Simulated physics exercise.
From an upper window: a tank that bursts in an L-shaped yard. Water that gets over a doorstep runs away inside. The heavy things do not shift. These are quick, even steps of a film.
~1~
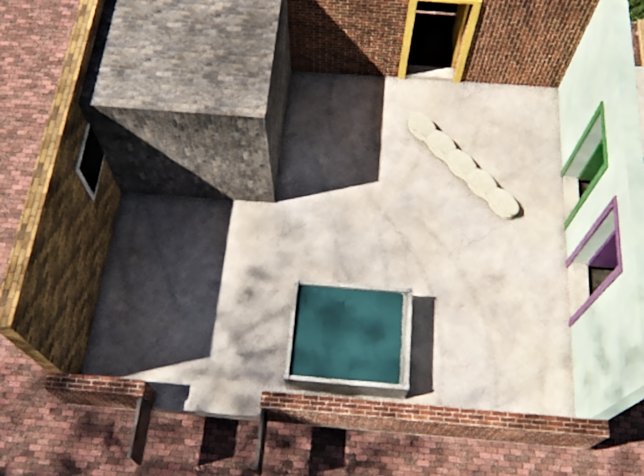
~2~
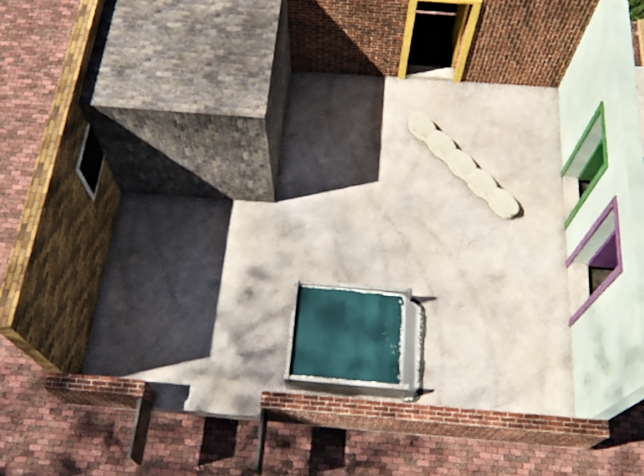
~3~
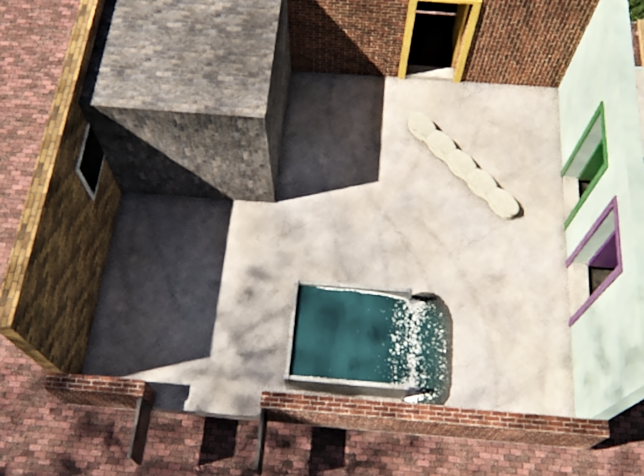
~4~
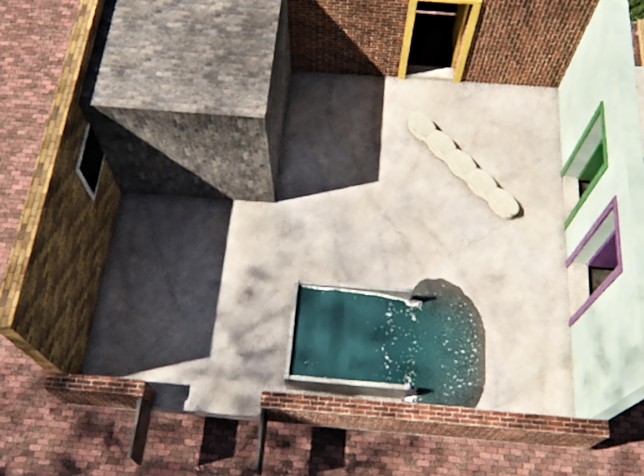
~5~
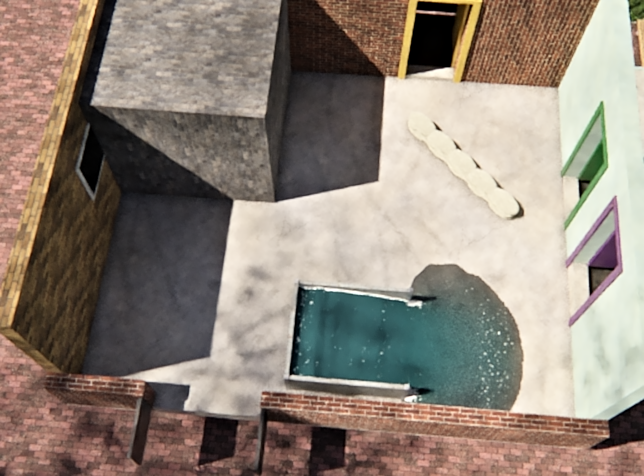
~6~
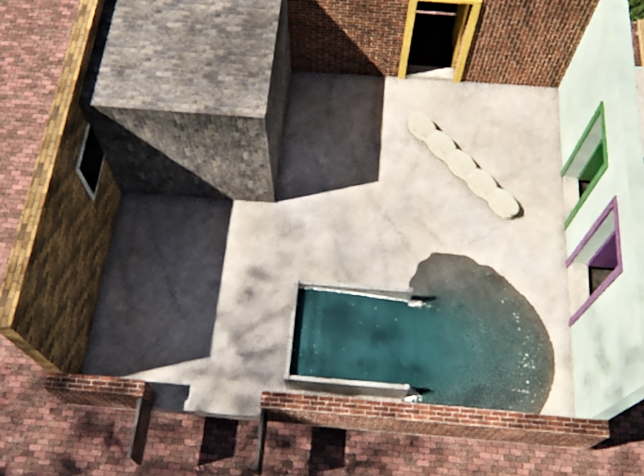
In the video, a rectangular tank of still teal water sits in a brick-walled yard seen from above; its right side opens, and water pours out, spreading rightward across the pale floor in a widening, rounded pool.
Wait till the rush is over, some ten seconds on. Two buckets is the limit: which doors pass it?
In the end: The yellow door admits no more than that; the purple door admits no more than that; the green door lets in a lot.
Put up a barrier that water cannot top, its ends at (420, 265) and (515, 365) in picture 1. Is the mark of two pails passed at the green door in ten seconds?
My reading: Green door lets less in.
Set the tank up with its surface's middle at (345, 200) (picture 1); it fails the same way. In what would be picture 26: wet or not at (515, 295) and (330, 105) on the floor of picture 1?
In that order: Covered, covered.
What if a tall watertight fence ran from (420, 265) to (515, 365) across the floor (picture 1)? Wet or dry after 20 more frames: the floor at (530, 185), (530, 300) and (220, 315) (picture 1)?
One after the other: Under water, under water, dry.
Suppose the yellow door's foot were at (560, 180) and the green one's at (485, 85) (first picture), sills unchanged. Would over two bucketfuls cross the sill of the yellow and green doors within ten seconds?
One by one: Yellow stays under; green is over.
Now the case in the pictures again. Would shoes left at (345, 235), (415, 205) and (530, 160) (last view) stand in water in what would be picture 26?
In turn: Not flooded, clear, wet.
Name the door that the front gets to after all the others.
Last comes the one in yellow.
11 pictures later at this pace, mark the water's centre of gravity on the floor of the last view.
Around (467, 342).
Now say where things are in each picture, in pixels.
The first picture shows still water in the tank at (350, 334).
In the second picture, the front is at (415, 305), out from the gap at (404, 346).
In the third picture, the front is at (434, 300), out from the gap at (403, 347).
In the fourth picture, the front is at a hidden place, out from the gap at (403, 347).
In the fifth picture, water pours out at (403, 347) and has run to (517, 342).
In the sixth picture, the front is at (547, 348), out from the gap at (403, 347).
A moment on, water covers 20 % of the floor; the yellow door not reached, the purple door wet at the sill, nothing in, the green door not reached.
Next, water covers 25 % of the floor; the yellow door not reached, the purple door wet at the sill, nothing in, the green door wet at the sill, nothing in.
Then, water covers 35 % of the floor; the yellow door not reached, the purple door wet at the sill, nothing in, the green door under two buckets in.
Later, water covers 65 % of the floor; the yellow door wet at the sill, nothing in, the purple door wet at the sill, nothing in, the green door over two buckets in.
In the end, water covers 75 % of the floor; the yellow door wet at the sill, nothing in, the purple door wet at the sill, nothing in, the green door over two buckets in.
